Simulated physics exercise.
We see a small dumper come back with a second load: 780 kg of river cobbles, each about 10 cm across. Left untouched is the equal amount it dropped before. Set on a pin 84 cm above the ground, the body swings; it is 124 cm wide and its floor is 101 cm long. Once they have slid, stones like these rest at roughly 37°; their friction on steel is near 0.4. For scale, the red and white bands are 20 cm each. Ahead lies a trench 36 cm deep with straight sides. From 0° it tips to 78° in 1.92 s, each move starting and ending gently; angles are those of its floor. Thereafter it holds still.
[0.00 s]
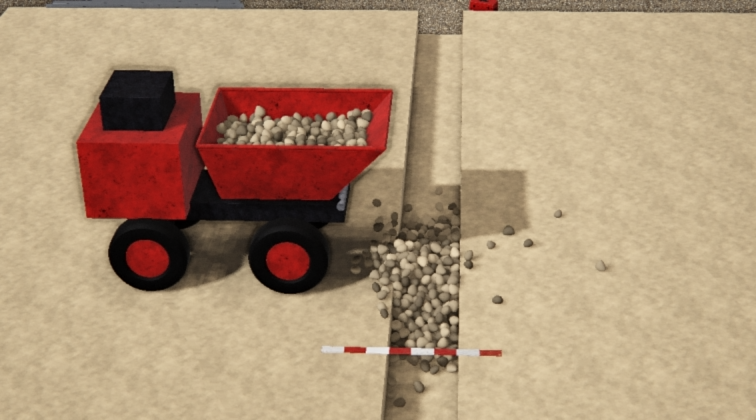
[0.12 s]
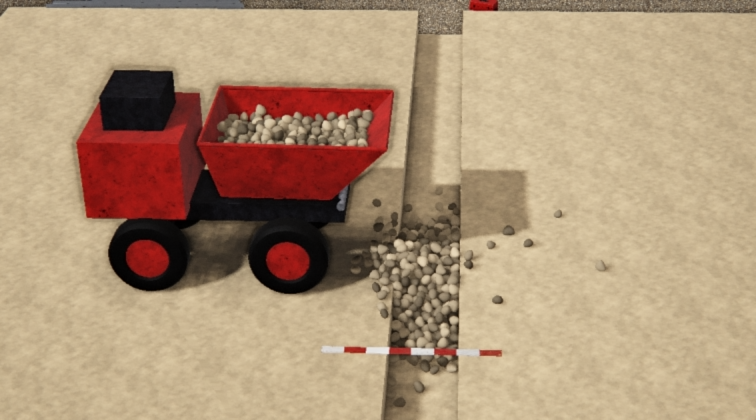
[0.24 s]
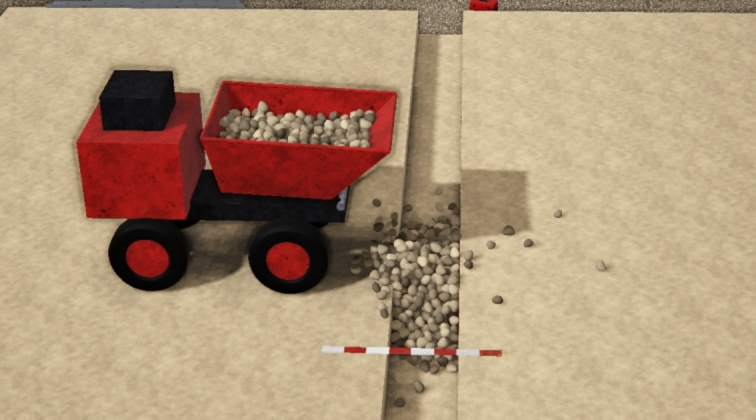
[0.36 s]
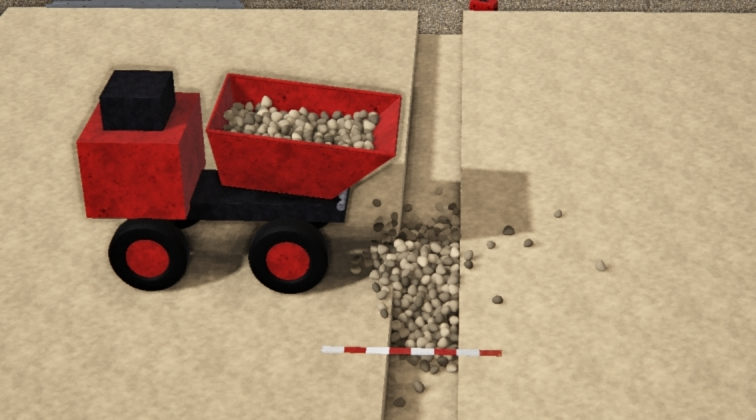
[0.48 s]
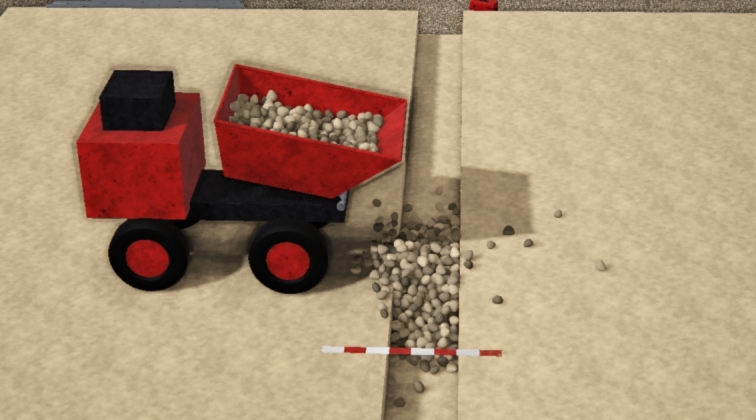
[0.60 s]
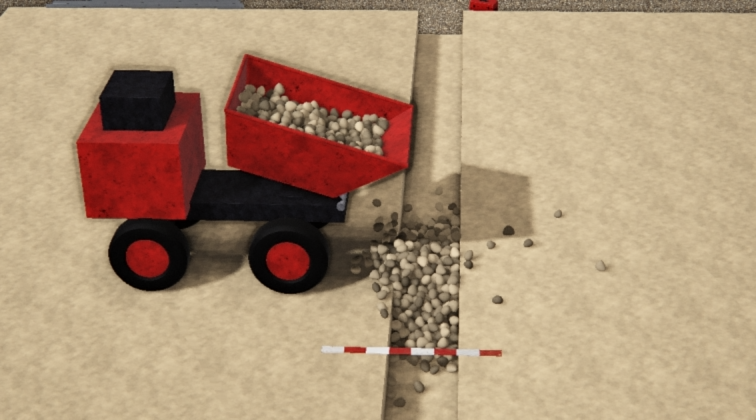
A red toy-like dump truck with a black block on its cab and black wheels with red hubs stands at the left on pale, sandy ground, seen from above and the side. Its bed holds beige and grey stones, and more lie heaped in a trench to its right, near a red and white striped rod. The front of the bed rises steadily, tilting it rightward, while the truck and camera stay still.
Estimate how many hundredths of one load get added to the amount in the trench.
About 22 hundredths.
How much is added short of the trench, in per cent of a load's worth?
Roughly 0 percent of a load.
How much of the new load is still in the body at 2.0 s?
45 %.
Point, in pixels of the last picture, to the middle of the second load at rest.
(495, 258).
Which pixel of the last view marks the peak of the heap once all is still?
Somewhere close to (476, 238).
After 1.4 s the floor is at 66°; in per cent of one load, 100 in the body, 6 short of the trench, 92 in the trench, 1 past the trench; the foremost stones are at (516, 252).
After 2.0 s the floor is at 78°; in per cent of one load, 47 in the body, 6 short of the trench, 105 in the trench, 41 past the trench; the foremost stones are at (541, 257).
After 2.4 s the floor is at 78°; in per cent of one load, 15 in the body, 6 short of the trench, 109 in the trench, 70 past the trench; the foremost stones are at (601, 261).
After 5.2 s the floor is at 78°; in per cent of one load, 0 in the body, 6 short of the trench, 114 in the trench, 80 past the trench; the foremost stones are at (703, 268). Net gain in the trench, 22.
